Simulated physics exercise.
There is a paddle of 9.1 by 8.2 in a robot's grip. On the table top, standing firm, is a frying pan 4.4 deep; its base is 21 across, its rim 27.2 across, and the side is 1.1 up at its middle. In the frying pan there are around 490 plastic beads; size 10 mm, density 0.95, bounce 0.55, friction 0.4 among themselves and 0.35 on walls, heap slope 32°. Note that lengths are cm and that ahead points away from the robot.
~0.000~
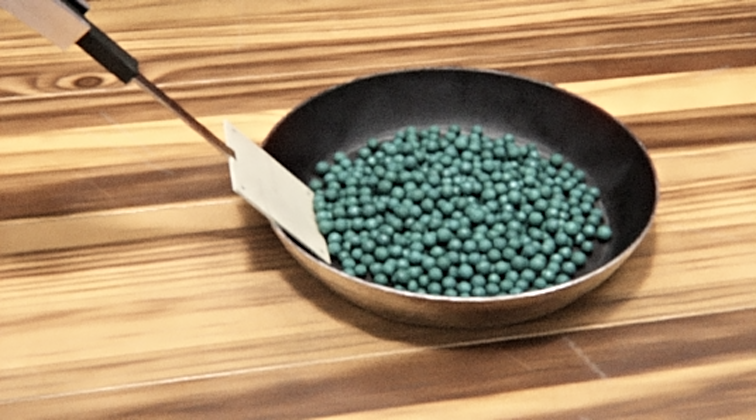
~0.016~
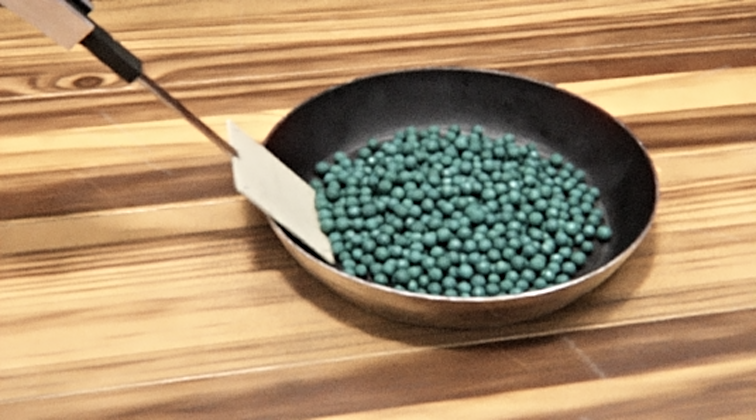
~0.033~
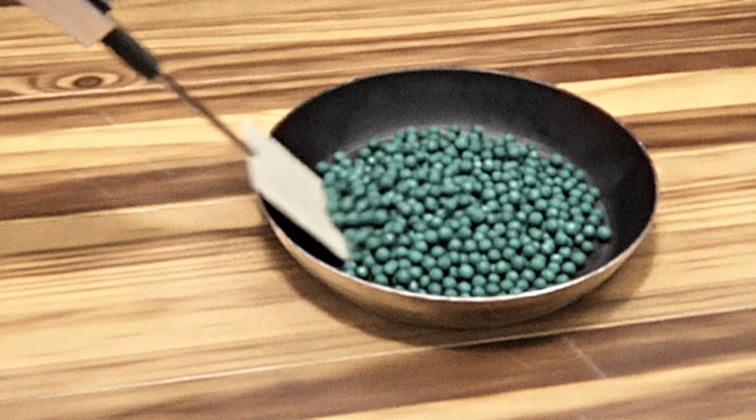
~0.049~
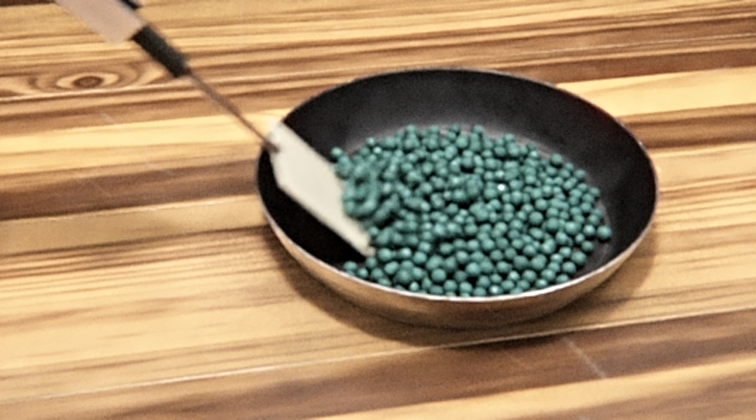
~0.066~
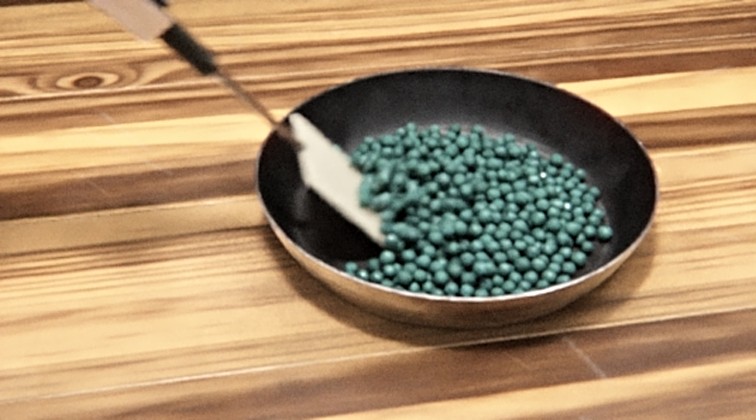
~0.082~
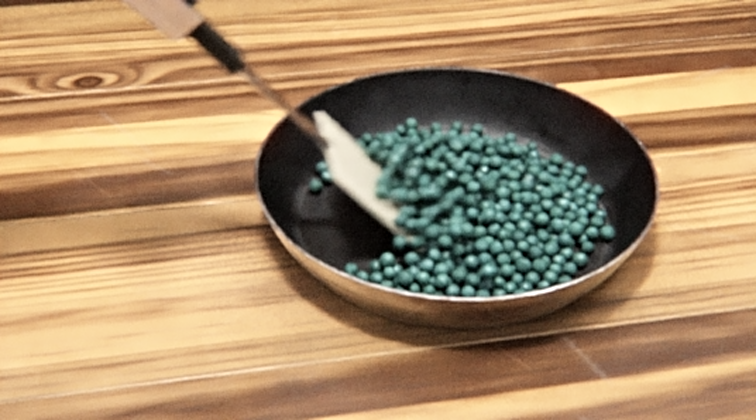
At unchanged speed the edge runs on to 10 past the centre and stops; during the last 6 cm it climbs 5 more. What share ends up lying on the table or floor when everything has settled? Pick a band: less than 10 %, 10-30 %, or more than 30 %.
It falls in the band 10-30 %.
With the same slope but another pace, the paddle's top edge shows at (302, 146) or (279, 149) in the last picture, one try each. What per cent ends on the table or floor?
I'd estimate some 5 and 5 in a hundred.
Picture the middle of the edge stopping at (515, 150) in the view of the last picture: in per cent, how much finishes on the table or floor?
Approximately 10 per cent, I reckon.
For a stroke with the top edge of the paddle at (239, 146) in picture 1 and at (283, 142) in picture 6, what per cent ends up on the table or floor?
Off the vessel, on the table or floor: Some 0 percent.
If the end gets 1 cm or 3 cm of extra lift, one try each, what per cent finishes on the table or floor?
15 and 15 %.
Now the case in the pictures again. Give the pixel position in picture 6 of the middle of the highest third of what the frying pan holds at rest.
The centre sits close to (565, 193).
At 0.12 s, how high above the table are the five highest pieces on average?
Roughly 6 cm above the table.
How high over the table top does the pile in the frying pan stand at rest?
About 3.5 cm above the table.
By 0.12 s, sloping 50°, highest piece 7 above the table; 487 in the frying pan.
By 0.17 s, sloping 50°, highest piece 8 above the table; 487 in the frying pan.
By 0.39 s, sloping 50°, highest piece 6 above the table; 416 in the frying pan, 68 on the table or floor, 3 on the blade or in flight.
By 1.44 s, sloping 50°, highest piece 3 above the table; 416 in the frying pan, 71 on the table or floor.
Final count, 416 in the frying pan, 71 on the table or floor. That is 15 % on the table or floor.
